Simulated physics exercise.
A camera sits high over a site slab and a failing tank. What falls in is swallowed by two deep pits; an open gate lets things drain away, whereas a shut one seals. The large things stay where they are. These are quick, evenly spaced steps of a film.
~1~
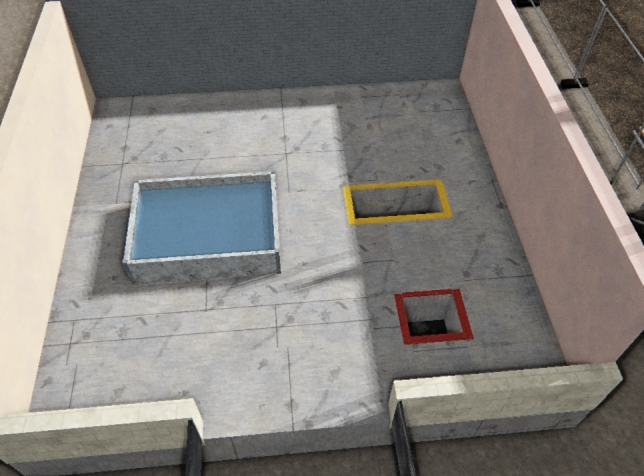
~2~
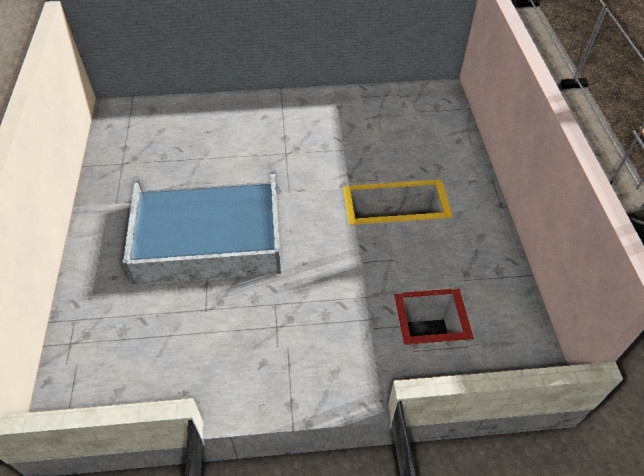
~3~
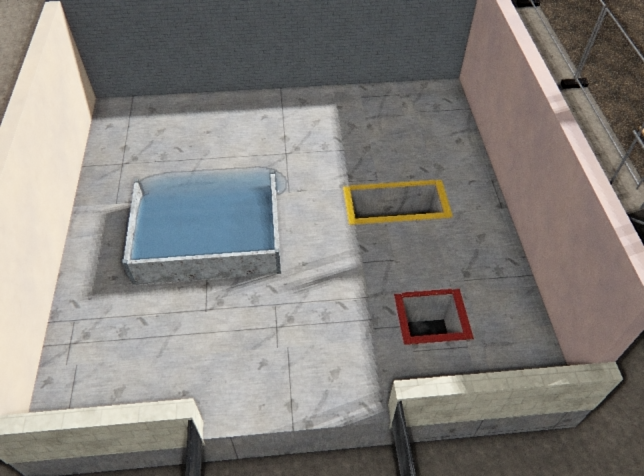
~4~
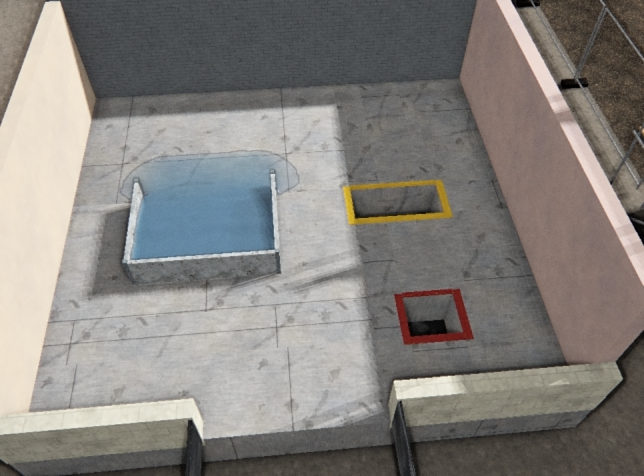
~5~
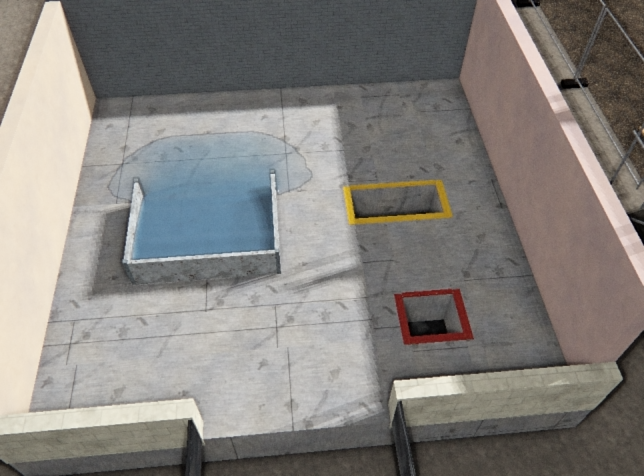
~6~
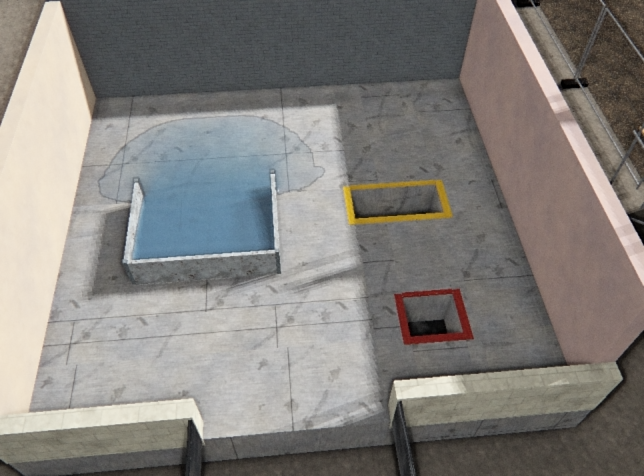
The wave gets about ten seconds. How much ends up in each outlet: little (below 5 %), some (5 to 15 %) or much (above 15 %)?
Outlet by outlet: Gate - little, yellow pit - some, red pit - little.
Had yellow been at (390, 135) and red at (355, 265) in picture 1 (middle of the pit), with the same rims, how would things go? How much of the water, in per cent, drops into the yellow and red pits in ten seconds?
My answer: Yellow gets 20 percent, red gets 0 percent.
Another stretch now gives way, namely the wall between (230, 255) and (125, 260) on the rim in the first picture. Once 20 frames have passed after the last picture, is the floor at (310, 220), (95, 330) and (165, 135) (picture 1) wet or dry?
Point 1: Unwetted; point 2: Inundated; point 3: Unwetted.
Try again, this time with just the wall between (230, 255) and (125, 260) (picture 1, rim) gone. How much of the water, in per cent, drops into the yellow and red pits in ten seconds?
Yellow: 0 percent; red: 2 percent.
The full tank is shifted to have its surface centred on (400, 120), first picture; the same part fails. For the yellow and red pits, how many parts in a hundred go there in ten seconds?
In per cent: Yellow 0, red 4.
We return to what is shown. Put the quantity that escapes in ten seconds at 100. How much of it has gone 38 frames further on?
It comes to around 10 per cent.
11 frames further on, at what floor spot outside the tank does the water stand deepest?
Look near (106, 99).
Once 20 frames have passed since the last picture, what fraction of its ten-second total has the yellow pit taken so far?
About 0 %.
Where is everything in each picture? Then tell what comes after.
In the first picture, still water in the open tank at (204, 218).
In the second picture, the front is at a hidden place, out from the gap on the open tank's far side.
In the third picture, the front is at (281, 181), out from the gap on the open tank's far side.
In the fourth picture, water pours out on the open tank's far side and has run to (138, 171).
In the fifth picture, water pours out on the open tank's far side and has run to (288, 148).
In the sixth picture, water pours out on the open tank's far side and has run to (166, 125).
A moment on, water covers 25 % of the floor; the gate 0 %, the yellow pit 0 %, the red pit 0 %.
Next, water covers 30 % of the floor; the gate 0 %, the yellow pit 0 %, the red pit 0 %.
Then, water covers 35 % of the floor; the gate 0 %, the yellow pit 0 %, the red pit 0 %.
Later, water covers 60 % of the floor; the gate 0 %, the yellow pit 1 %, the red pit 0 %.
In the end, water covers 85 % of the floor; the gate 1 %, the yellow pit 10 %, the red pit 2 %.
